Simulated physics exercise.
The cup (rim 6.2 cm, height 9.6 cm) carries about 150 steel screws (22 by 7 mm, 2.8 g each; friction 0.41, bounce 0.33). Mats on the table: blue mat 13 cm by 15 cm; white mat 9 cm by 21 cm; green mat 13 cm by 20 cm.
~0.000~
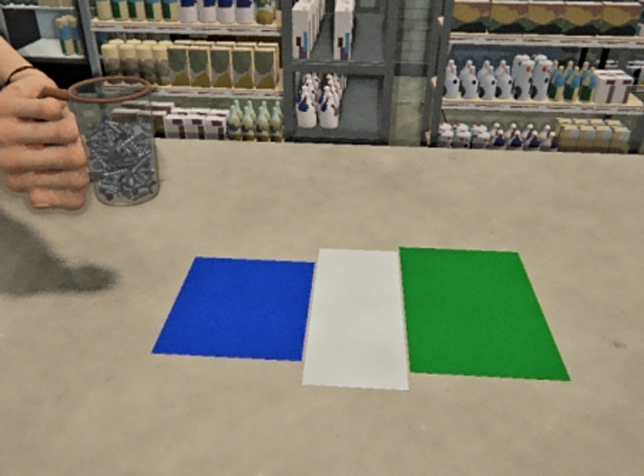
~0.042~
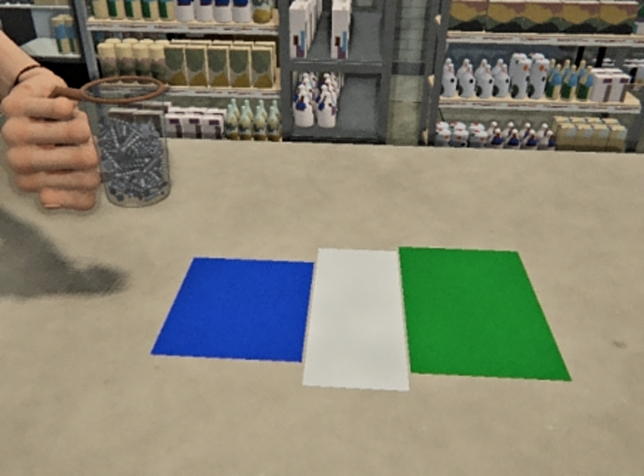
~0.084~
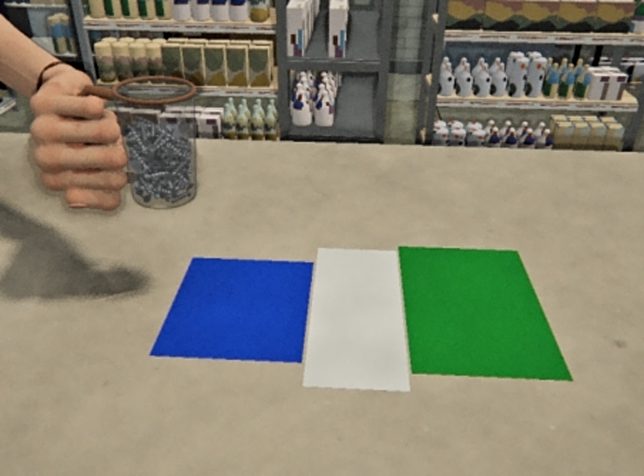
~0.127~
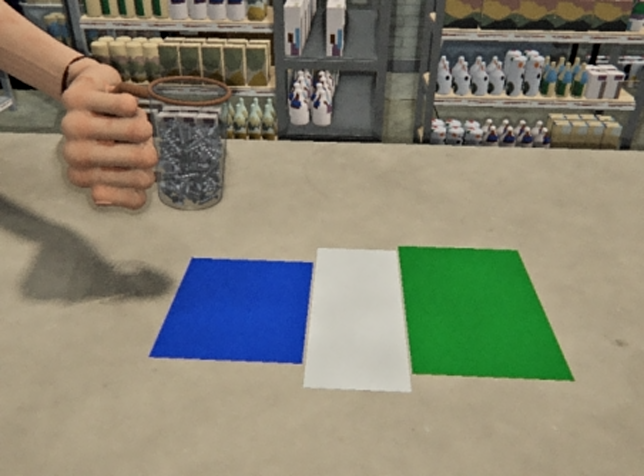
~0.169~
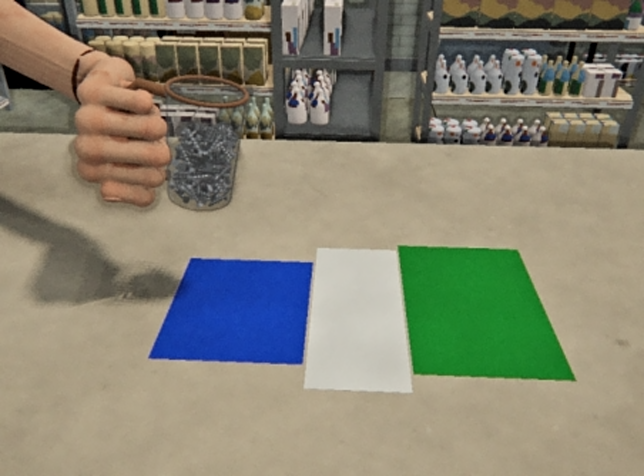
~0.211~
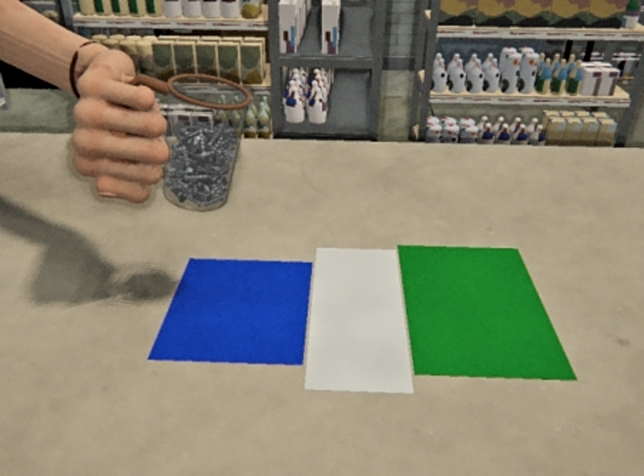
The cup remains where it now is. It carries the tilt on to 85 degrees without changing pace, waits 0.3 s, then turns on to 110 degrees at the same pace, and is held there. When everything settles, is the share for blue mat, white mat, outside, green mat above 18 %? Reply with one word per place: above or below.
Blue mat: Above, white mat: Above, outside: Below, green mat: Below.
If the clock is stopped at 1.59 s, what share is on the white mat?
0 %.
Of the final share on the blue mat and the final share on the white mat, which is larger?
Result: Larger amount on the blue mat.
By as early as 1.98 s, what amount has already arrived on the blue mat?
Share at that time: Near 15 per cent.
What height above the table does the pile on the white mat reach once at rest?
I'd say close to 1.5 cm.
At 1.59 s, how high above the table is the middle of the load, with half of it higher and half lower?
Height: About 16 cm.
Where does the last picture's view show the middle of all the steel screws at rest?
Their centre ends up around (295, 294) in the last view.
After 0.74 s, tilt 58 degrees; cup 100 %; middle of all pieces on or above the table near (190, 156).
After 1.18 s, tilt 85 degrees; cup 100 %; middle of all pieces on or above the table near (189, 151).
Then, at 1.59 s, tilt 95 degrees; cup 100 %; middle of all pieces on or above the table near (189, 151).
After 1.98 s, tilt 110 degrees; cup 85 %, blue mat 15 %; middle of all pieces on or above the table near (219, 173).
At rest (3.3 s), cup 0 %, blue mat 65 %, green mat 0 %, white mat 30 %, outside 5 %.
